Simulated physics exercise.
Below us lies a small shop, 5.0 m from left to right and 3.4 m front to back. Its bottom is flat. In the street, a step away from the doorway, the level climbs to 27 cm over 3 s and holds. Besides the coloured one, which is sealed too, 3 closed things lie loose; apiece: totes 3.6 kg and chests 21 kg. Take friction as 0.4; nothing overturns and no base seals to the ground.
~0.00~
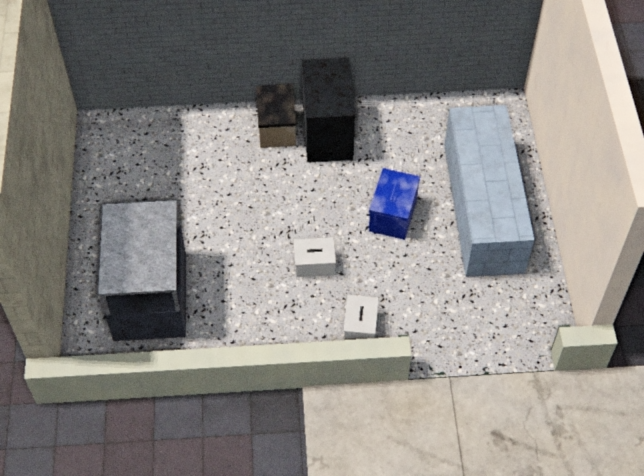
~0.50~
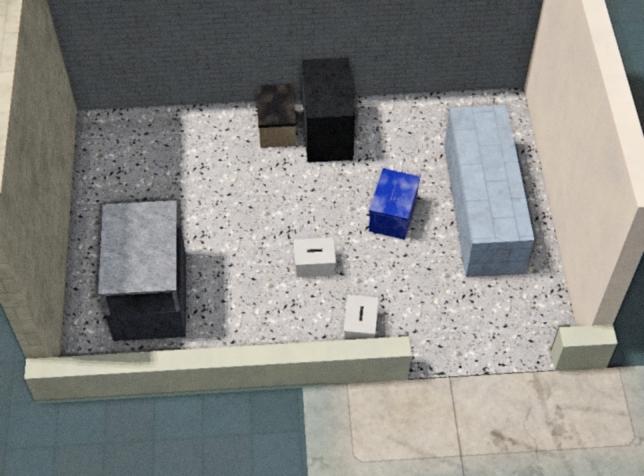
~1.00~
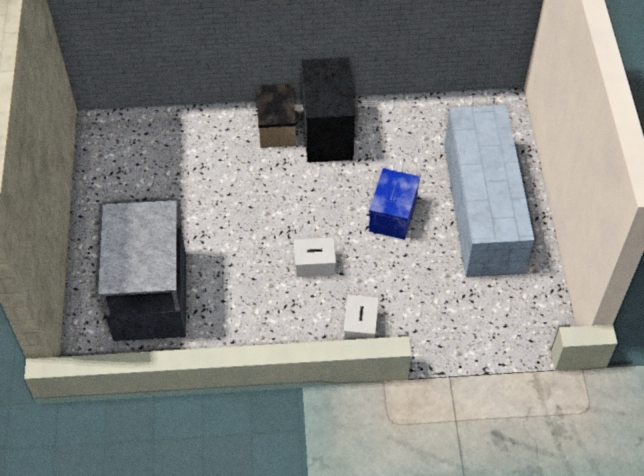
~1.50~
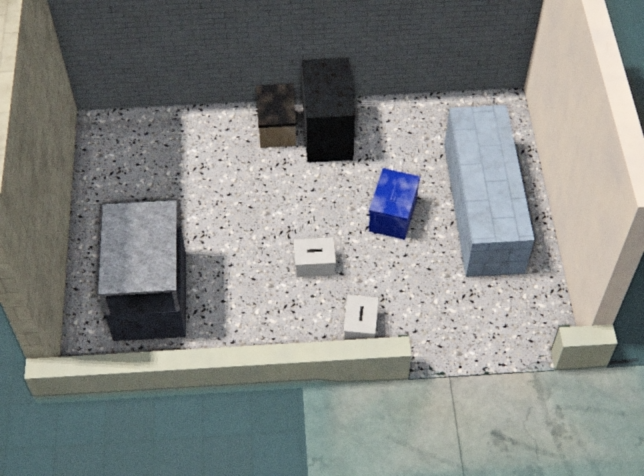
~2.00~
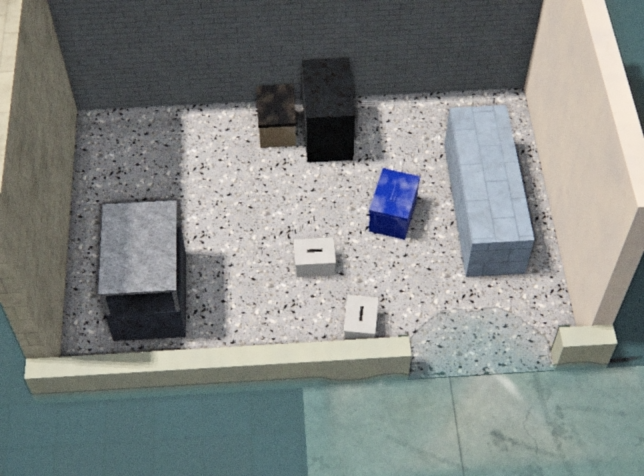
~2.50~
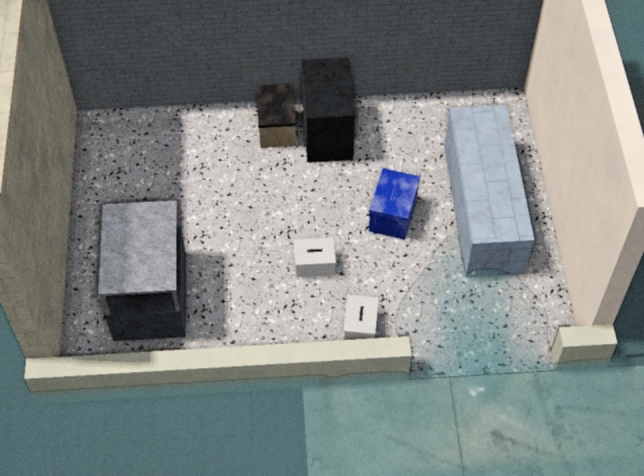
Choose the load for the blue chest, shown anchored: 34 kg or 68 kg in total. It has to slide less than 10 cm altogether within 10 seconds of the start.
For it, only the larger load is enough.
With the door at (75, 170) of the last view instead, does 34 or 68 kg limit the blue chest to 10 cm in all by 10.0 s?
In that case only the higher weight holds it.
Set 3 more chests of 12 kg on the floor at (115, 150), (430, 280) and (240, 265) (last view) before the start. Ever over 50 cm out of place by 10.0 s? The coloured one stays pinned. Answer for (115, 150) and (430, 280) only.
In turn: Over, more.
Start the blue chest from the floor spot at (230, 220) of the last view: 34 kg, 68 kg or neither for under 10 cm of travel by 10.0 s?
Only the larger holds.
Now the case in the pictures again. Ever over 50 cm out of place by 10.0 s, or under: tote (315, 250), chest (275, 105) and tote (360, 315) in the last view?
In that order: Past it, under, short of it.
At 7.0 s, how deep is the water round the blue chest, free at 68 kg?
About 13 cm.
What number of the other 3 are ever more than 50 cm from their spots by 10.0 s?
1 of them.
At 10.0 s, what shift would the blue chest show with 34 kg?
Roughly 250 cm.
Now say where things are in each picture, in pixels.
In the first frame, the blue chest at (395, 193) rests on the ground; water covers 0.0 m2; 0 of 4 have shifted.
In the second frame, the blue chest at (395, 193) rests on the ground; water covers 0.0 m2; 0 of 4 have shifted.
In the third frame, the blue chest at (395, 193) rests on the ground; 0.0 m2 under water; 0 of 4 have shifted.
In the fourth frame, the blue chest at (395, 193), on the bottom; 0.0 m2 under water; 0 of 4 have shifted.
In the fifth frame, the blue chest at (395, 193) rests on the ground; water covers 0.5 m2; 0 of 4 have shifted.
In the sixth frame, the blue chest at (395, 193), on the bottom; water covers 1.3 m2; 0 of 4 have shifted.
After 3.5 s the blue chest would be 1 cm from its start with 34 kg and 0 cm from its start with 68 kg; 7 cm of water round it then.
After 4.5 s the blue chest would be 42 cm from its start with 34 kg and 0 cm from its start with 68 kg; 9 cm of water round it then.
After 7.0 s the blue chest would be 65 cm from its start with 34 kg and 0 cm from its start with 68 kg; 13 cm of water round it then.
After 10.0 s the blue chest would be 227 cm from its start with 34 kg and 0 cm from its start with 68 kg; 17 cm of water round it then.
